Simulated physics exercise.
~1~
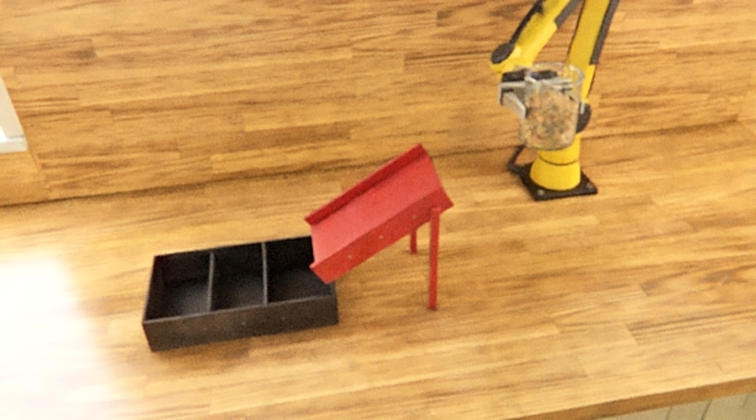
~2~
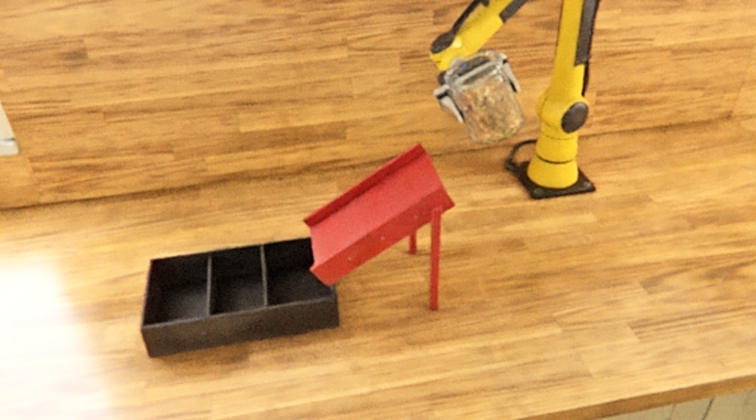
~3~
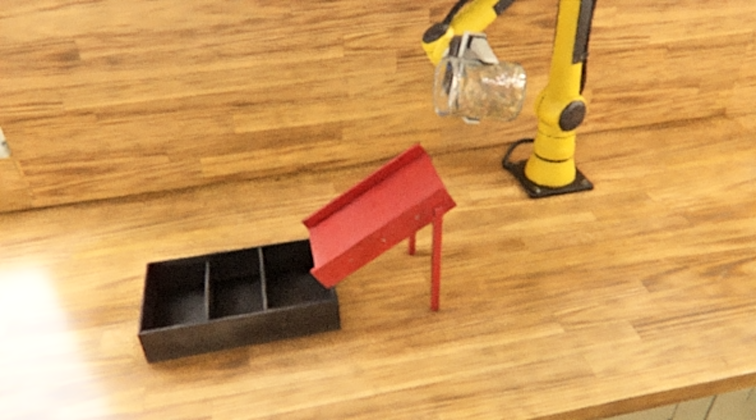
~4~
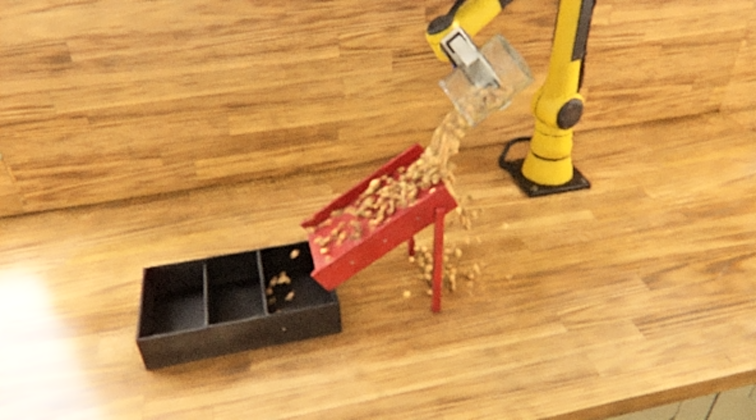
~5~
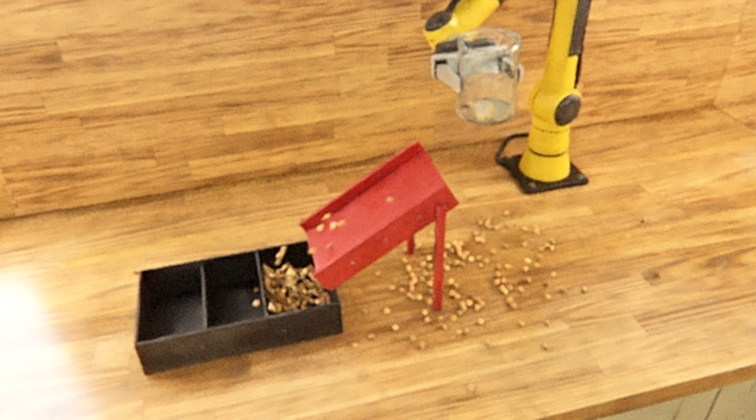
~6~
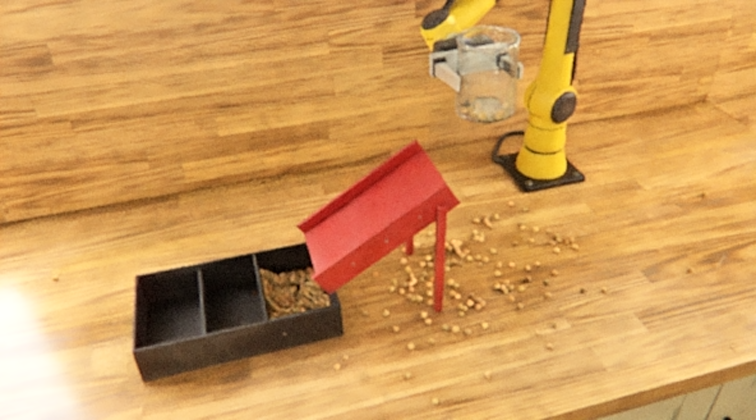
A yellow robot arm tips chickpeas down a red chute, filling the box's nearest compartment and scattering many on the table.
